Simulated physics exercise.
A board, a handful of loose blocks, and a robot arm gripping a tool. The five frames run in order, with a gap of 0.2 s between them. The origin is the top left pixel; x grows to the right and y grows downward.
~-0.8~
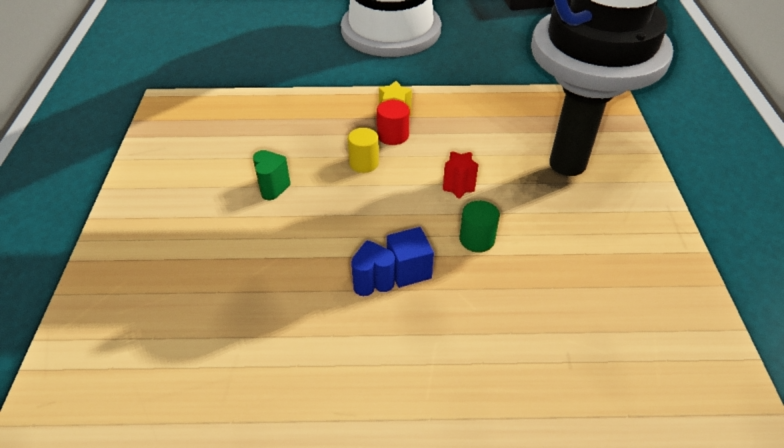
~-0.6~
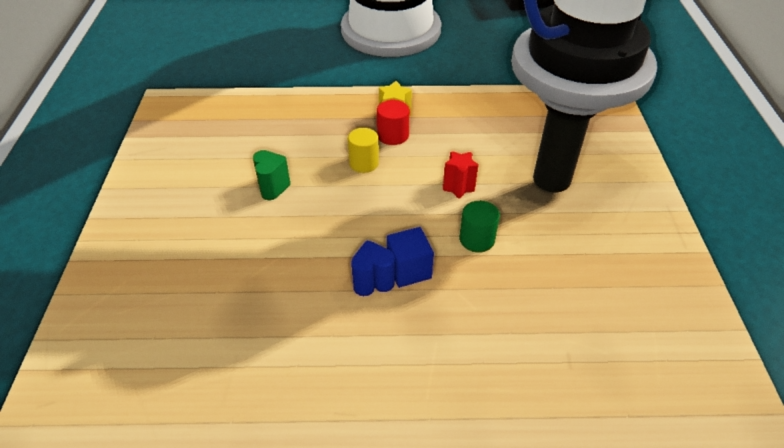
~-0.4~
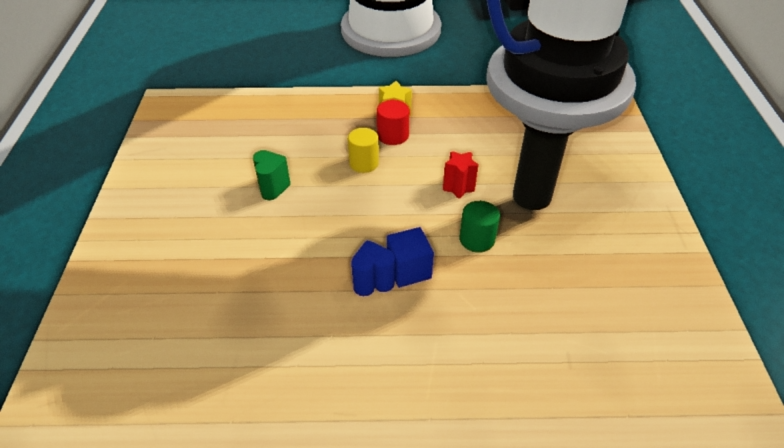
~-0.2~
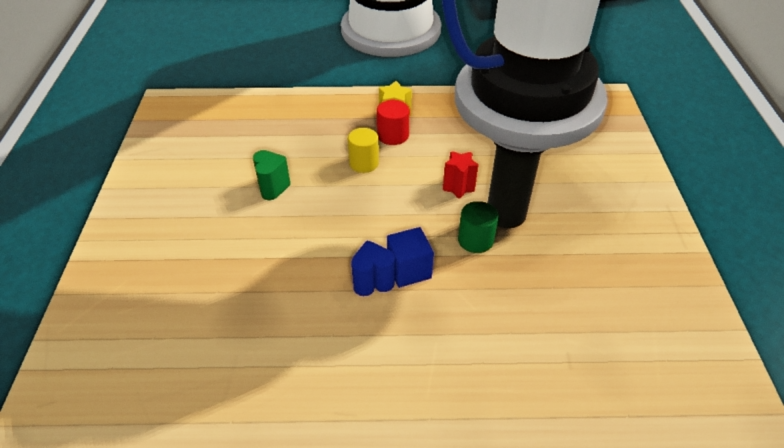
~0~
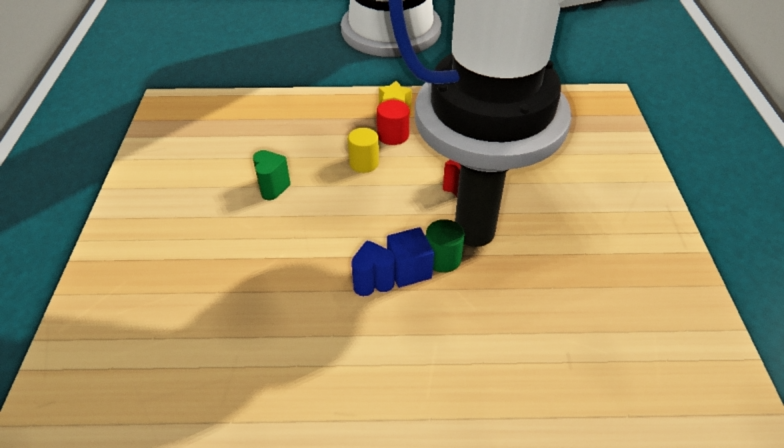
A robot arm holding a black rod moves over a pale wooden board on a teal surface, seen from above by a still camera. A green heart sits left, yellow and red pieces near the top, and a blue heart and square side by side near the middle. The rod slides down and left from the upper right, pushing the green disc leftward against the blue square.
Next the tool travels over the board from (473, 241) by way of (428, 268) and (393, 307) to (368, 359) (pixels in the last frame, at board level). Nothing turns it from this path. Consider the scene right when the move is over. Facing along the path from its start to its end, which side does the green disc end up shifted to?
It slides rightward.
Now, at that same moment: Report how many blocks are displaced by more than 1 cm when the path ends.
Three or more move.
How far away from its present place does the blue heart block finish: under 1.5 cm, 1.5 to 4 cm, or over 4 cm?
My answer is that it shifts over 4 cm.
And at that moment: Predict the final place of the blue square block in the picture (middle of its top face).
I'd place it at (298, 296), taking the centre of its top.
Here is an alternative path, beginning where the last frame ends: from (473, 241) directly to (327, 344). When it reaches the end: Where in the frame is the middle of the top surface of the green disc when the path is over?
My estimate: (283, 344).
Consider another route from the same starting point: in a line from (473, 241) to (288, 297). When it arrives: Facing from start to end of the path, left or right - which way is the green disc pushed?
Shifted left.
The first path, step by step. One third of the way, tool at (428, 260); blue heart block at (320, 271), turned 50° clockwise; blue square block at (357, 274); green disc at (396, 263).
Two thirds of the way, tool at (392, 299); blue heart block at (282, 274), turned 80° clockwise; blue square block at (309, 293), turned 45° clockwise; green disc at (351, 299).
At the end, tool at (368, 350); blue heart block at (277, 272), turned 90° clockwise; blue square block at (298, 296), turned 55° clockwise; green disc at (321, 327); red star in place.
